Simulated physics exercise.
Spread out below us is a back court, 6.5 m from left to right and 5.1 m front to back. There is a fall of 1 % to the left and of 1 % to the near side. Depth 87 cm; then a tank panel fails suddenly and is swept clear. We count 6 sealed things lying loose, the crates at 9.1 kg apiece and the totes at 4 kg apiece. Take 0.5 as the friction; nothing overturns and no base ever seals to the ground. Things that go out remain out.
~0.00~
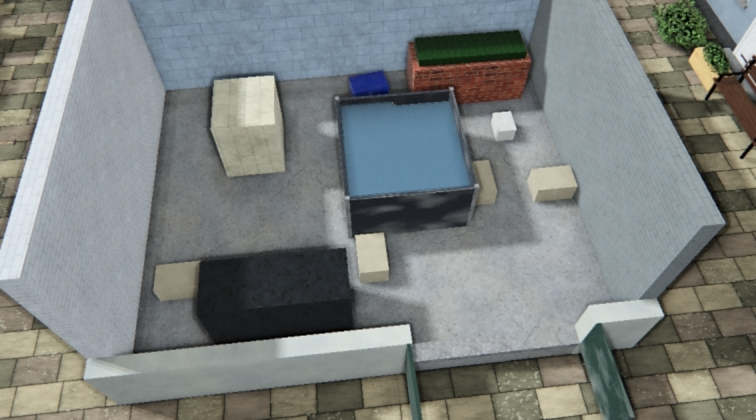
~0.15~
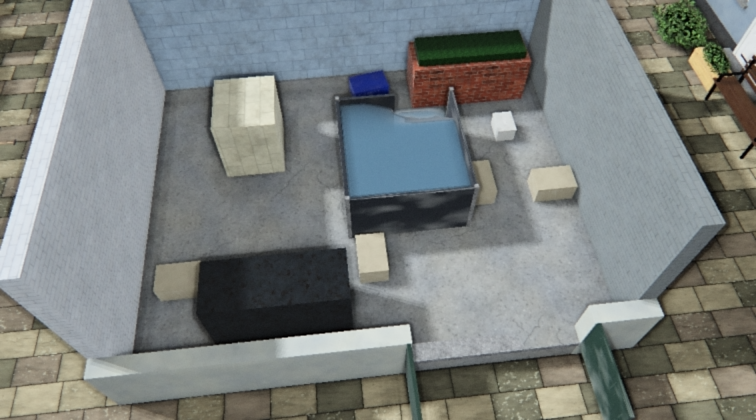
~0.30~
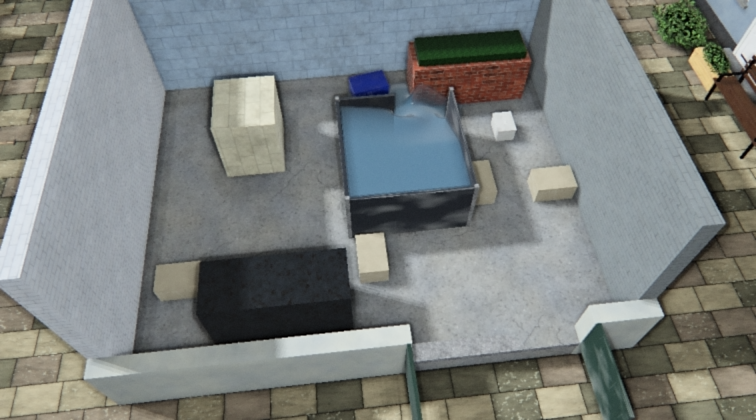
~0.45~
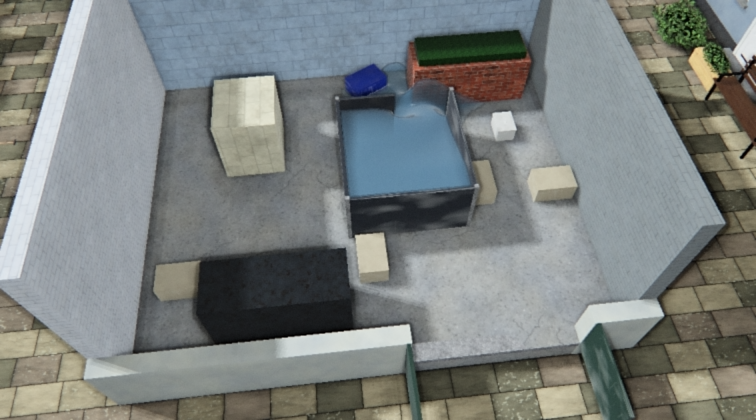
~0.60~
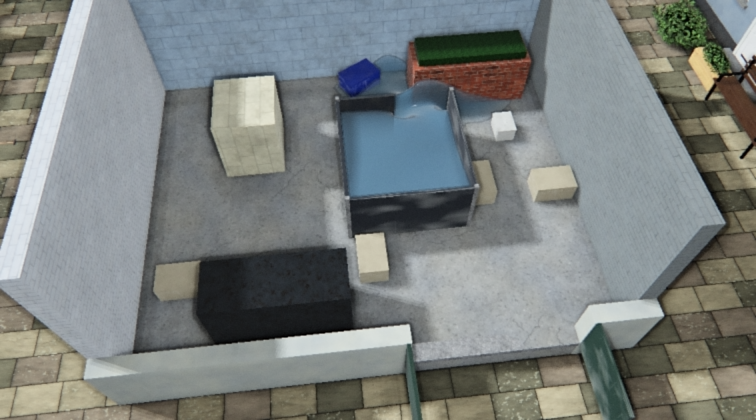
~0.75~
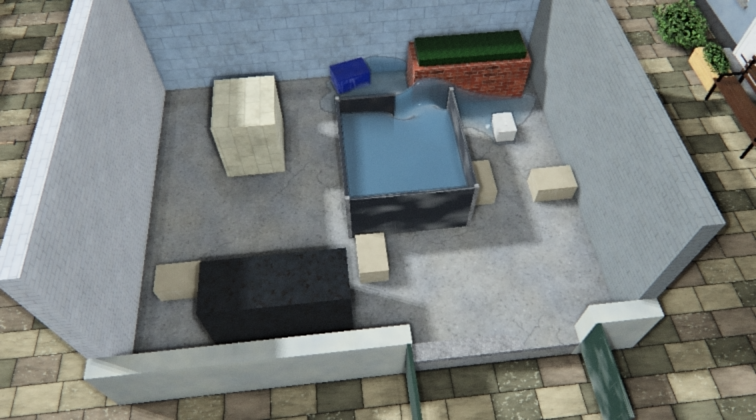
Water pours from the back of a walled tank and pushes a blue crate left.
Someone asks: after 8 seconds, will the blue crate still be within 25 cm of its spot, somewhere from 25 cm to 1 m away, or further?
It finishes a long distance off.
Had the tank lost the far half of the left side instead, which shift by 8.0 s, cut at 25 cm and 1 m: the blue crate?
In that scenario the blue crate would have shifted only slightly.
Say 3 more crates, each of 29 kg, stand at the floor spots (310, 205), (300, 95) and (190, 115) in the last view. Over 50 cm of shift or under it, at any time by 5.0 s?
One by one: Below the mark, beyond the mark, beyond the mark.
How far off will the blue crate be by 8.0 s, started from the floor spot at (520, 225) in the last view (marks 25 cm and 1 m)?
It travels far.
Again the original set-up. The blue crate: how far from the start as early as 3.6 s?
Roughly 300 cm.
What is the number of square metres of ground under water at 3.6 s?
That flooded area is roughly 24 m2.
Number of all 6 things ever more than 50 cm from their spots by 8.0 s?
I make that 5.
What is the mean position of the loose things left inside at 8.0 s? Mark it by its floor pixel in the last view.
At about (326, 247).
After 1.6 s the blue crate is near (253, 96), 2.0 m from its start, afloat; 0 of 6 are out; 2 afloat.
After 3.6 s the blue crate is near (210, 164), 3.0 m from its start, aground; 2 of 6 are out; 0 afloat.
After 5.6 s the blue crate is near (210, 163), 3.0 m from its start, aground; 2 of 6 are out; 2 afloat.
After 8.0 s the blue crate is near (210, 164), 3.0 m from its start, aground; 2 of 6 are out; 2 afloat.
